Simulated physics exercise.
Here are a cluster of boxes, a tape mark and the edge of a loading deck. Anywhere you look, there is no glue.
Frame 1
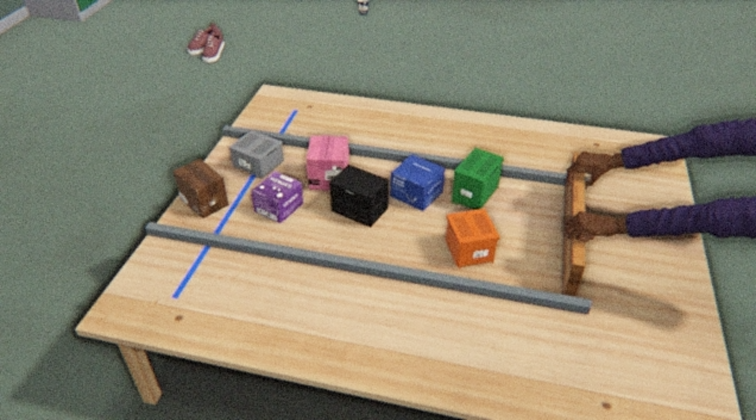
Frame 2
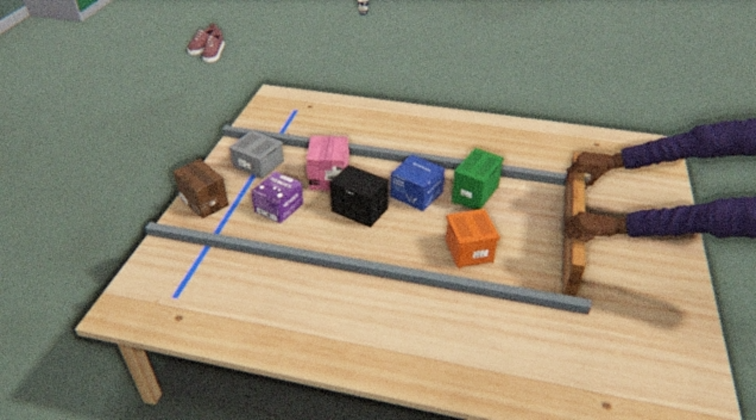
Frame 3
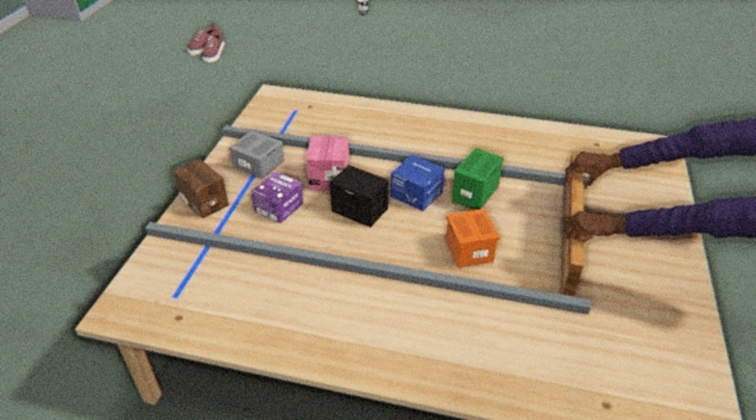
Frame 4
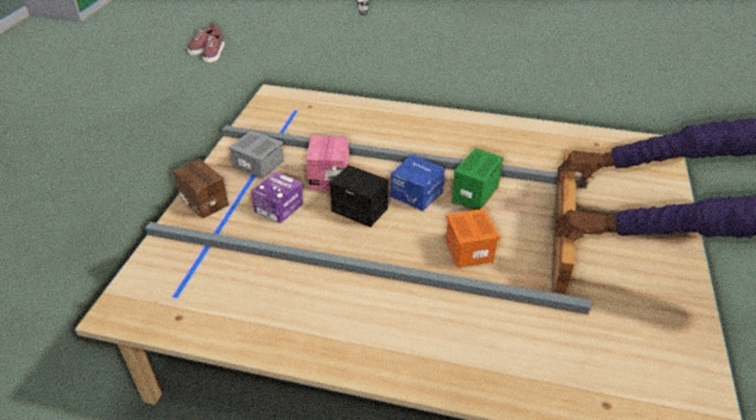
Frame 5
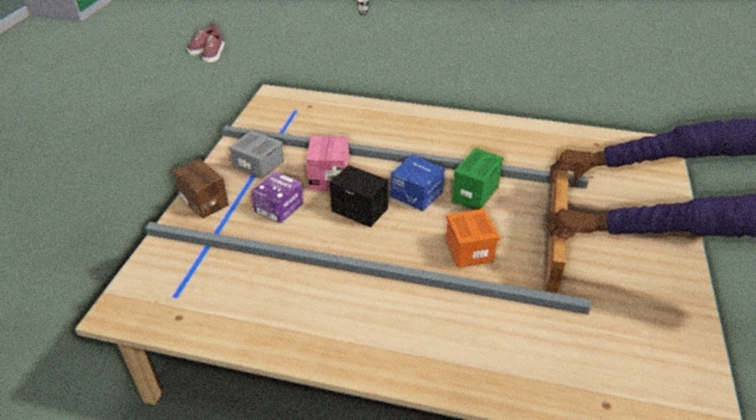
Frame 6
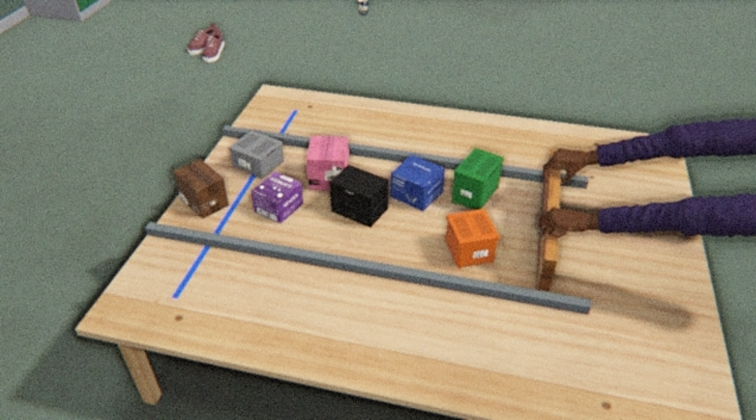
Wooden plank held by two hands sliding slightly left between grey rails on a table, toward coloured boxes that stay still.
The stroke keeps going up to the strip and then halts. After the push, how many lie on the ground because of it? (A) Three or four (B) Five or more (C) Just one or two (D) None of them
(A) Three or four.
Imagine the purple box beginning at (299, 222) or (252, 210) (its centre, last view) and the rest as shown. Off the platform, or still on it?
It keeps its place, then keeps its place.
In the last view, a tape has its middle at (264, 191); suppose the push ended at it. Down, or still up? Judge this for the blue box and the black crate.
The blue box stays on, the black crate is kept.
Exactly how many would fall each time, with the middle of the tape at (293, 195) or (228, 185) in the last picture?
It would be 2 and 6.
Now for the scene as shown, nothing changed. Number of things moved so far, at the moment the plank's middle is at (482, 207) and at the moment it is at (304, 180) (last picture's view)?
Tally: 2; 8.
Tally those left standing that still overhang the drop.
I get 3.
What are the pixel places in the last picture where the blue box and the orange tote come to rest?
In the last picture, roughly (212, 150) and (214, 192).
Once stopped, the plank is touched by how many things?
Tally at the end: 2.
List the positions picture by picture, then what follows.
Brown box (201, 188); grey tote (257, 155); purple box (278, 197); plank (574, 222); tape (246, 188), in the first frame.
Grey tote (257, 155); black crate (359, 196), in the second frame.
Purple box (278, 197); pink parcel (328, 164), in the third frame.
Brown box (201, 189); green tote (477, 180), in the fourth frame.
Grey tote (257, 155); blue box (417, 183), in the fifth frame.
Brown box (201, 189); grey tote (257, 155); purple box (278, 197); plank (549, 218); tape (246, 188), in the sixth frame.
Early on, none off yet; brown box at rest near (201, 189); grey tote at rest near (257, 155); purple box at rest near (278, 197).
Finally, the number that fall off is three or four; lost, pink parcel, grey tote and brown box.
